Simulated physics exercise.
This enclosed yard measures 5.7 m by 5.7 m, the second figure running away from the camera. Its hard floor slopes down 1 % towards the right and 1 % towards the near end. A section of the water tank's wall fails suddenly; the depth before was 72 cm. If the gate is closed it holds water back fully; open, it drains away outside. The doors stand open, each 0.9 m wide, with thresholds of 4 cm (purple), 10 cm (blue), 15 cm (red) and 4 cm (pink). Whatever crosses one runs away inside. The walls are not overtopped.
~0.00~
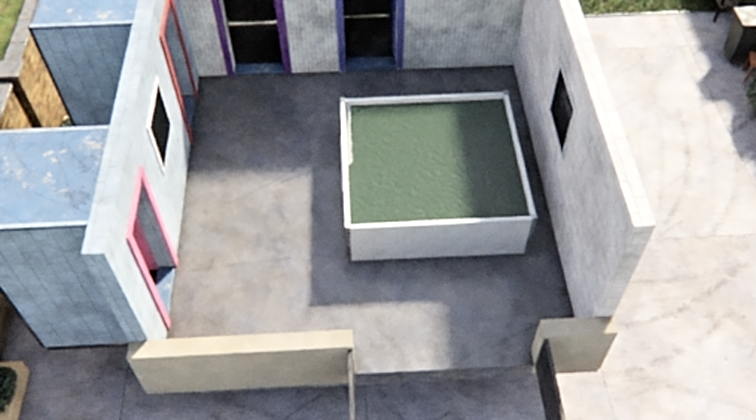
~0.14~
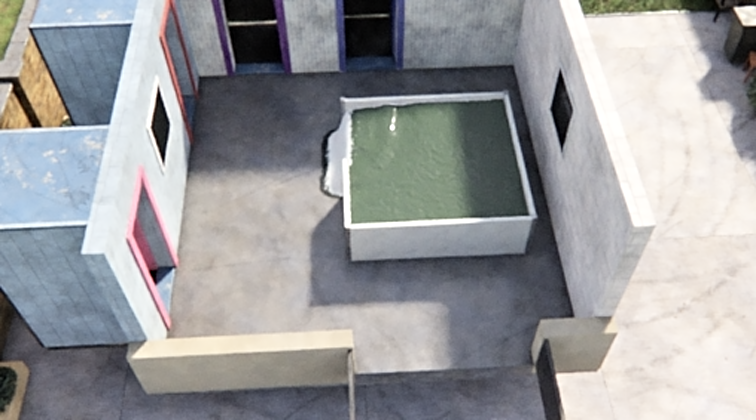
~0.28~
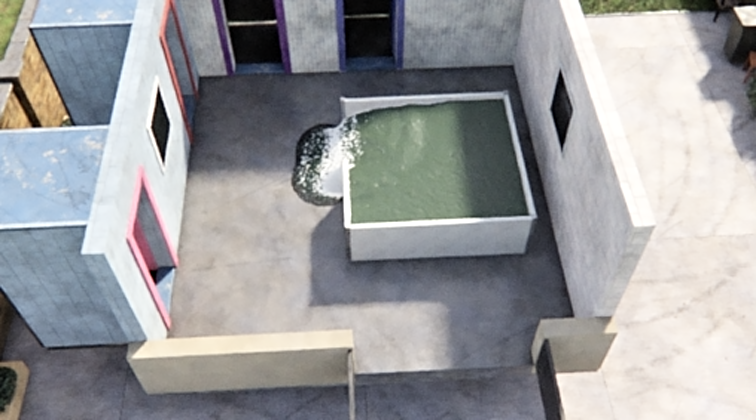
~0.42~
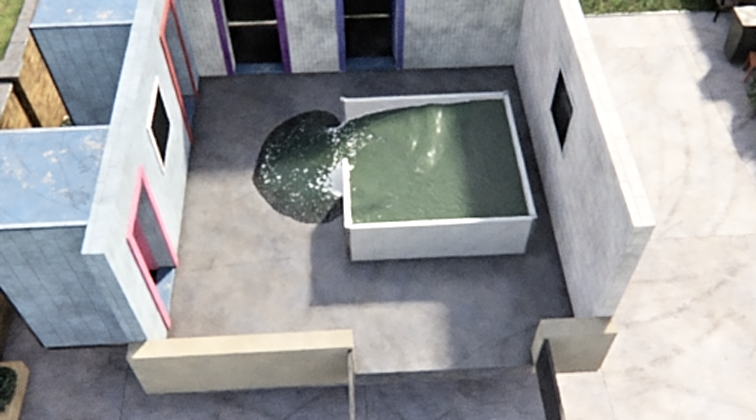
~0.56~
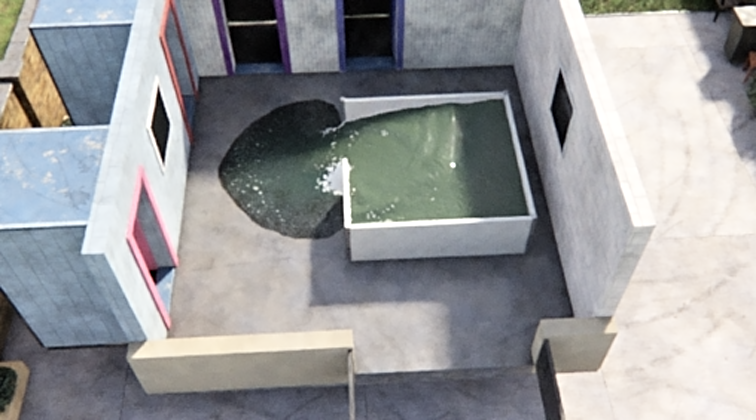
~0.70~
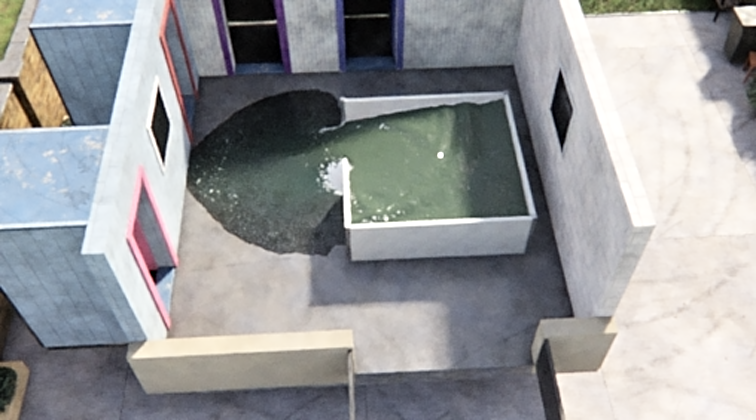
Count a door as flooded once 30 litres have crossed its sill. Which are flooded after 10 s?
Within that time: At the purple door it exceeds the limit; at the blue door it does not reach the limit; at the red door it exceeds the limit; at the pink door it goes over the limit.
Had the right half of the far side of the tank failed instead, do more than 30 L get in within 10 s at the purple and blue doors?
Against that limit: Purple past it, blue over.
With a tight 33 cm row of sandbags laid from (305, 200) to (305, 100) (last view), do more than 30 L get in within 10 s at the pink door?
Against that limit: Pink past it.
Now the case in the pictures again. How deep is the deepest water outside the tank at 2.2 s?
Up to some 43 cm.
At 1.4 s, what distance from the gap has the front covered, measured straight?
About 3.4 m.
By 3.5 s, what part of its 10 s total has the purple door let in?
Some 35 per cent by then.
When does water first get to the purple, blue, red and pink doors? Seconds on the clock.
Purple 1.1 s, blue 2.8 s, red 0.9 s, pink 1.4 s.
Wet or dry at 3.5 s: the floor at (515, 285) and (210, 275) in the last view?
In turn: Still dry, flooded.
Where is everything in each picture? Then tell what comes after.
The first picture shows the water tank at (432, 159) is whole and still, 72 cm deep.
In the second picture, the front is at (340, 132), 0.7 m from the gap at (347, 152); 0.4 m2 of floor is under water; 72 cm left at the back of the water tank.
In the third picture, the front is at (315, 130), 0.9 m from the gap at (347, 154); 1.0 m2 of floor is under water; 72 cm left at the back of the water tank.
In the fourth picture, water pours out at (347, 155) and has run 1.5 m, to (259, 182); typically 8 cm deep outside, 72 cm at the water tank's back.
In the fifth picture, the front is at (225, 181), 2.0 m from the gap at (347, 155); 4.0 m2 of floor is under water; 72 cm left at the back of the water tank.
In the sixth picture, the front is at (190, 159), 2.6 m from the gap at (347, 155); 5.8 m2 of floor is under water; 72 cm left at the back of the water tank.
After 1.4 s water covers 35 % of the floor and is deepest (40 cm) near (334, 157); purple door 7 cm at the sill, 0 L in, blue door not reached, red door 29 cm at the sill, 9 L in, pink door 4 cm at the sill, 0 L in.
After 2.2 s water covers 40 % of the floor and is deepest (43 cm) near (200, 78); purple door 17 cm at the sill, 43 L in, blue door not reached, red door 35 cm at the sill, 70 L in, pink door 10 cm at the sill, 7 L in.
After 3.5 s water covers 55 % of the floor and is deepest (32 cm) near (199, 85); purple door 20 cm at the sill, 166 L in, blue door 5 cm at the sill, 0 L in, red door 28 cm at the sill, 185 L in, pink door 9 cm at the sill, 30 L in.
After 6.0 s water covers 95 % of the floor and is deepest (22 cm) near (164, 366); purple door 17 cm at the sill, 357 L in, blue door 6 cm at the sill, 0 L in, red door 19 cm at the sill, 247 L in, pink door 8 cm at the sill, 62 L in.
After 10.0 s water covers 100 % of the floor and is deepest (22 cm) near (578, 346); purple door 10 cm at the sill, 504 L in, blue door 4 cm at the sill, 0 L in, red door 11 cm at the sill, 256 L in, pink door 8 cm at the sill, 115 L in.
